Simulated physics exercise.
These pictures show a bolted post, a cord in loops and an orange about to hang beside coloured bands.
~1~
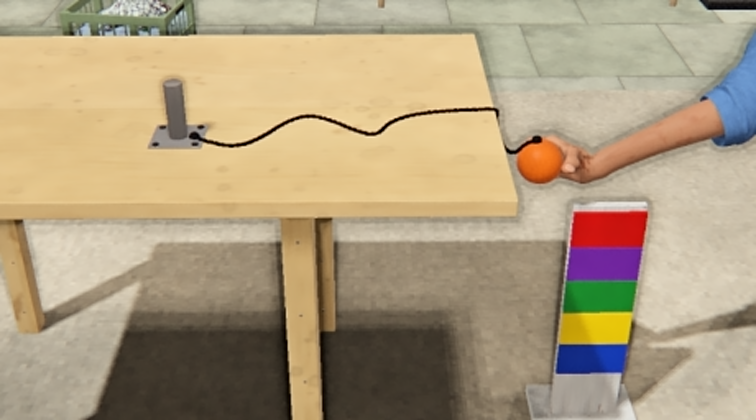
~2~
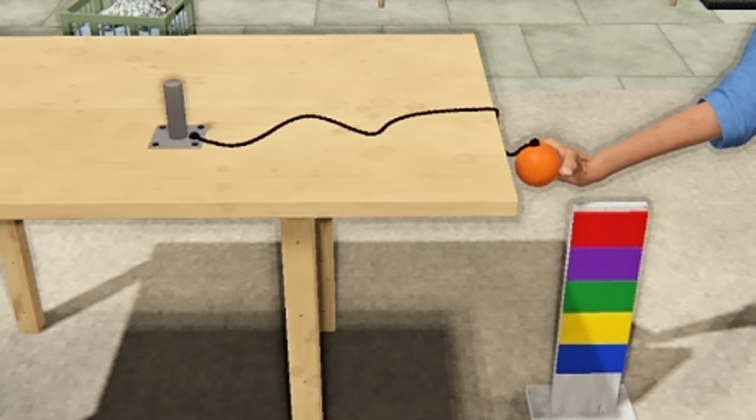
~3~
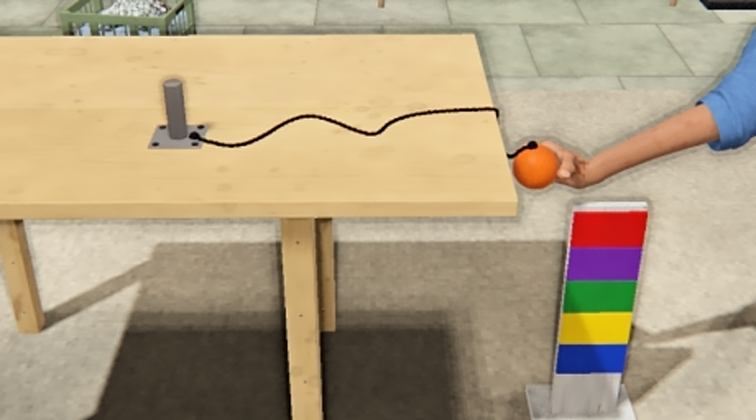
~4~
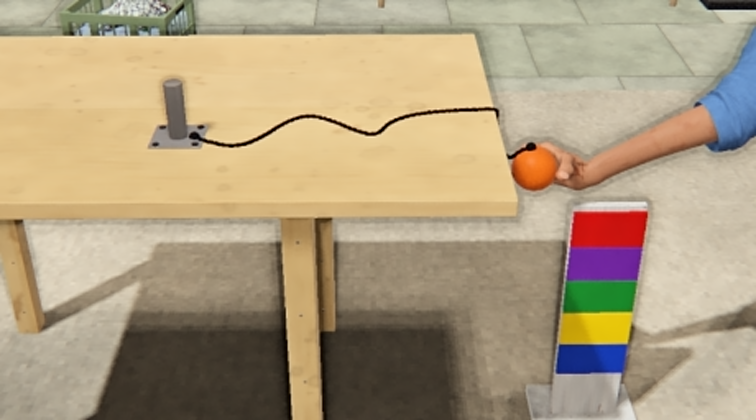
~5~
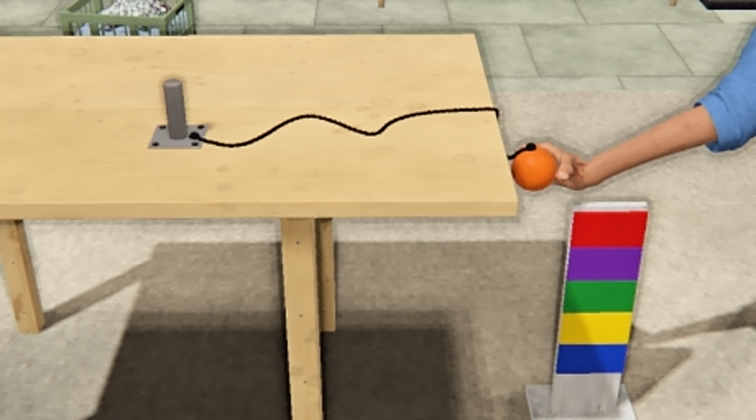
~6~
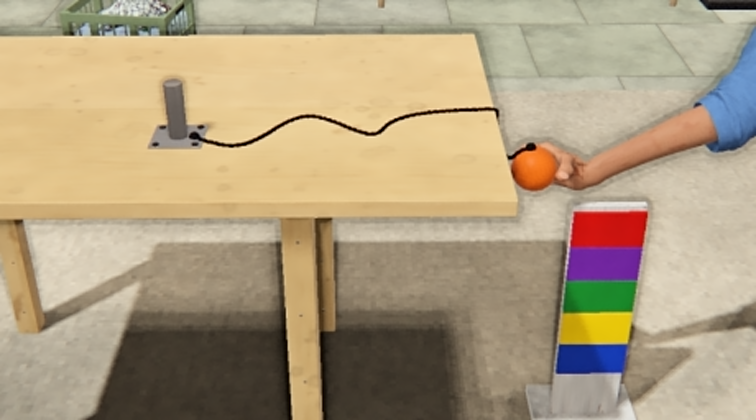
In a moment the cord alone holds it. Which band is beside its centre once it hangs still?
The purple band.
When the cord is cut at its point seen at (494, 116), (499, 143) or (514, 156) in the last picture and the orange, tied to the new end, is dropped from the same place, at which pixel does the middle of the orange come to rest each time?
Roughly at (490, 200) for the first, (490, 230) for the second and (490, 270) for the third.
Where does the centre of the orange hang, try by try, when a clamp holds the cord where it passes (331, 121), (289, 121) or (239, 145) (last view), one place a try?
Expect roughly (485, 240) for the first, (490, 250) for the second and (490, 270) for the third.
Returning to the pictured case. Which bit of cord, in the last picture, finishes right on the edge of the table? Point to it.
It's the piece you see at (426, 113).
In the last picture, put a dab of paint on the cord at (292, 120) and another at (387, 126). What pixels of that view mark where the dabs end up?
They go to (324, 129) and to (447, 123).
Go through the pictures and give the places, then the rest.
In the first frame, orange (539, 161); red (609, 231); purple (605, 265); green (600, 298); yellow (596, 330); blue (592, 360).
In the second frame, orange (538, 165); cord through (226, 146) (287, 122) (356, 131) (412, 116) (494, 113).
In the third frame, orange (535, 167).
In the fourth frame, orange (534, 169); cord through (226, 146) (287, 122) (356, 131) (412, 116) (494, 113).
In the fifth frame, orange (534, 169).
In the sixth frame, orange (534, 169); cord through (226, 146) (287, 122) (356, 131) (412, 116) (494, 113).
Soon after, orange near (488, 252); level with red.
Then, orange near (480, 281); level with purple.
At rest, orange near (492, 277); level with purple. Its middle rests at the purple band.
